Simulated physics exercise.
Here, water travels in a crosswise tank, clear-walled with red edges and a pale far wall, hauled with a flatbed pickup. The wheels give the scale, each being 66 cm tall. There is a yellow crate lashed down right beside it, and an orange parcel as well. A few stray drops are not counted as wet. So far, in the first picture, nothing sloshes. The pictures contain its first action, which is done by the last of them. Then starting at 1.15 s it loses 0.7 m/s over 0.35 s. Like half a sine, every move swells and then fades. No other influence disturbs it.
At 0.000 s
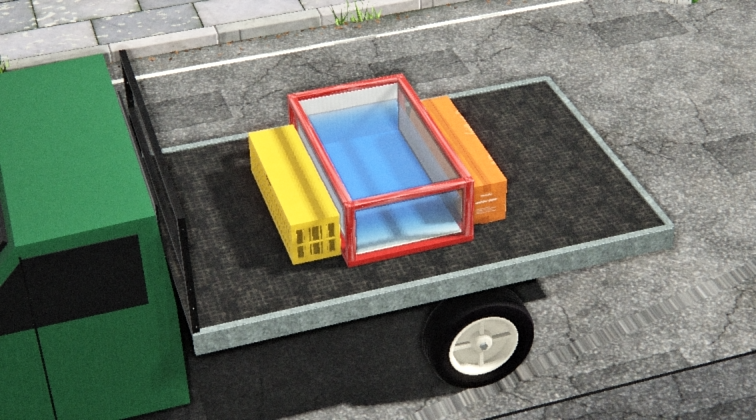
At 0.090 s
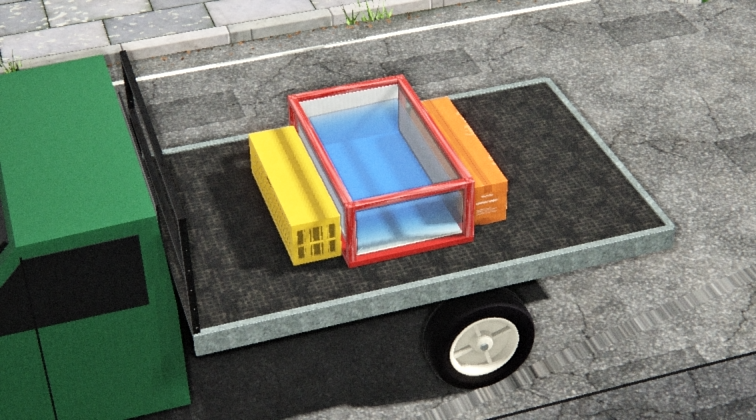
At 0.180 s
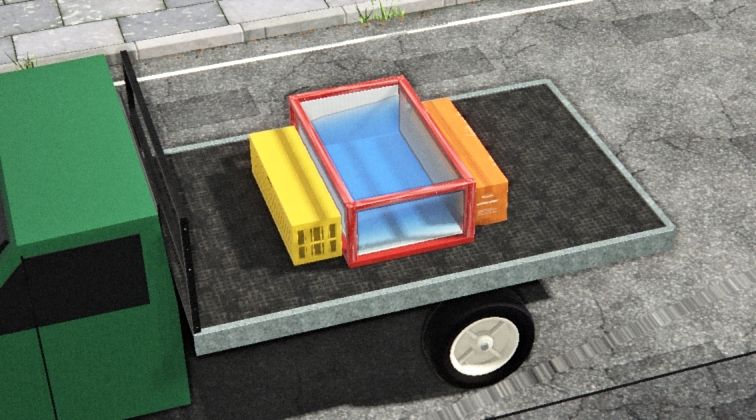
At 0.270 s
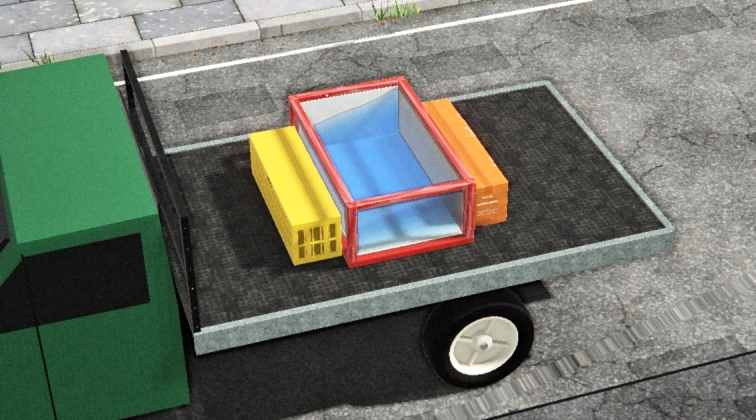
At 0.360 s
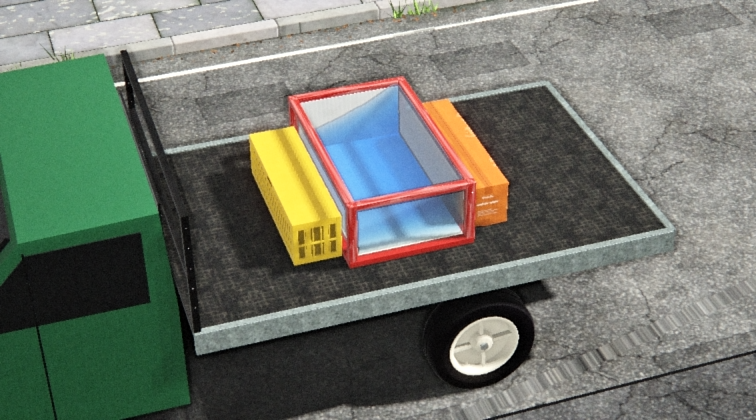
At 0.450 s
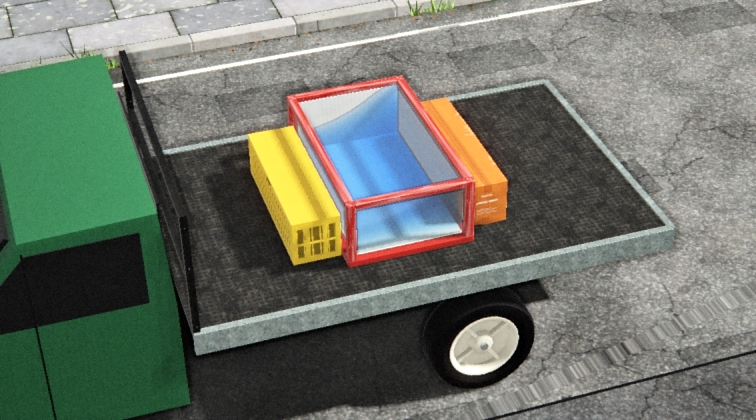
On a paved road, a green flatbed pickup carries a clear, red-edged tank of blue water between a yellow crate and an orange parcel; the roadside slides rightward past as the water, flat at first, slopes up towards the back.
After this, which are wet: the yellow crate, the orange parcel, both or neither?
The yellow crate avoids the liquid; the orange parcel avoids the liquid.
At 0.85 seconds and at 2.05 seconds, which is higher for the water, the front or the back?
It sits at the forward end first, and later at the rearward end.
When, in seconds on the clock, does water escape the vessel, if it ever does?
Honestly, it never does.
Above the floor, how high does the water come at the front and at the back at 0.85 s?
I'd say some 36 centimetres in front and some 20 centimetres behind.
By 0.85 s front 37 cm, middle 21 cm, back 19 cm above the floor; no loss so far.
By 1.45 s front 24 cm, middle 24 cm, back 29 cm above the floor; no loss so far.
By 2.05 s front 23 cm, middle 24 cm, back 28 cm above the floor; no loss so far.
By 4.49 s there is no loss; the yellow crate has caught nothing and the orange parcel nothing.
